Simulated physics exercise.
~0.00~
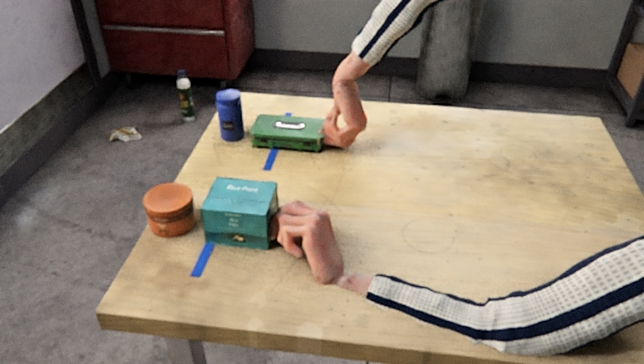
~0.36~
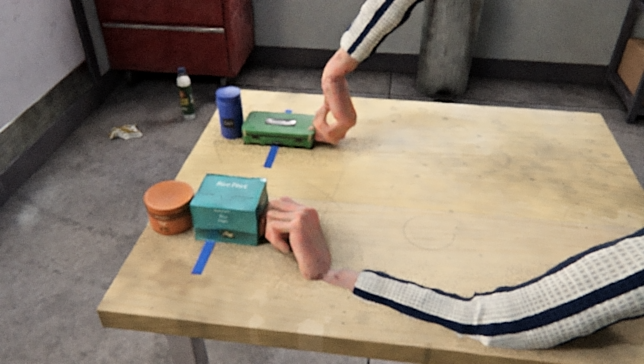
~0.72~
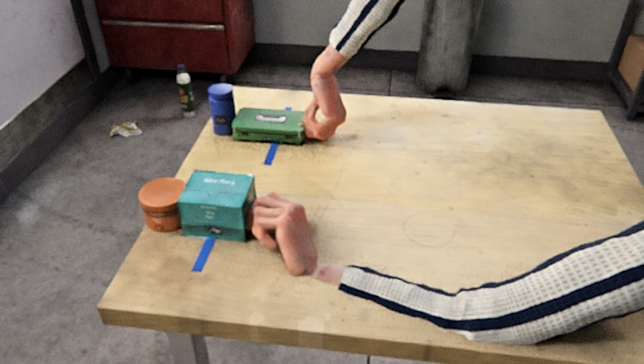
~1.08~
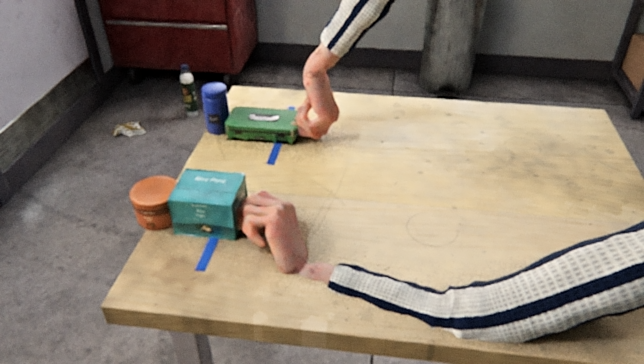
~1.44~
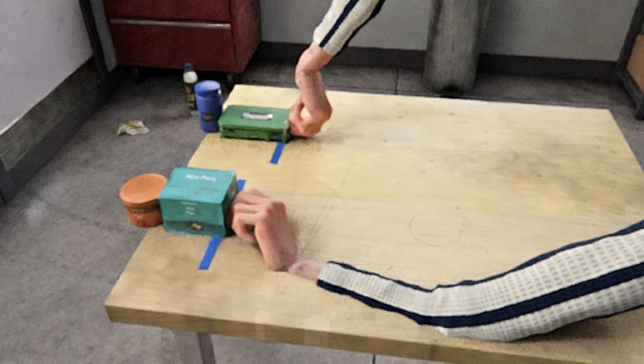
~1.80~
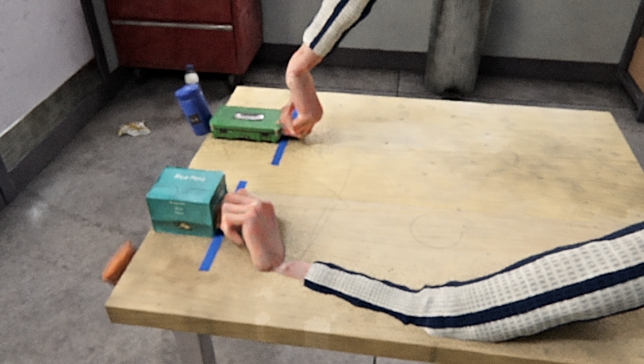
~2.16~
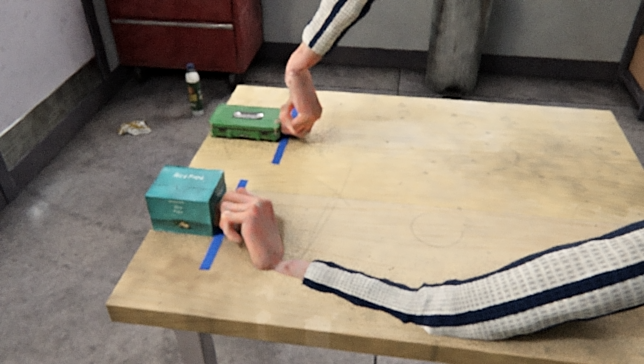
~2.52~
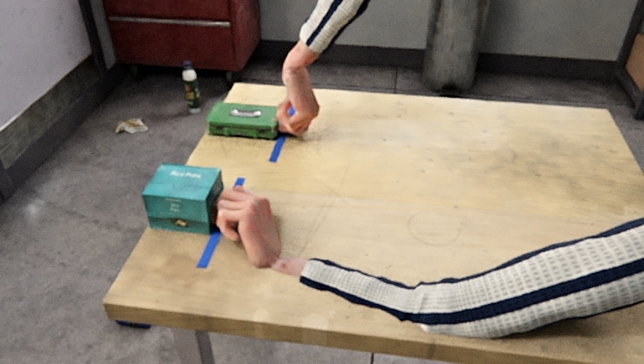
A turquoise box and a green case slide left across a wooden table, each pushed by a hand in a striped sleeve toward a strip of blue tape. Ahead of the box sits an orange tub, and ahead of the case stands a blue jar. Both are shoved steadily toward the table's left end. The orange tub tips over the edge and drops, while the blue jar leans and goes over as well. The hands stop around the tape, leaving the box and case at the edge, still on the table, with the tub and jar gone from it.
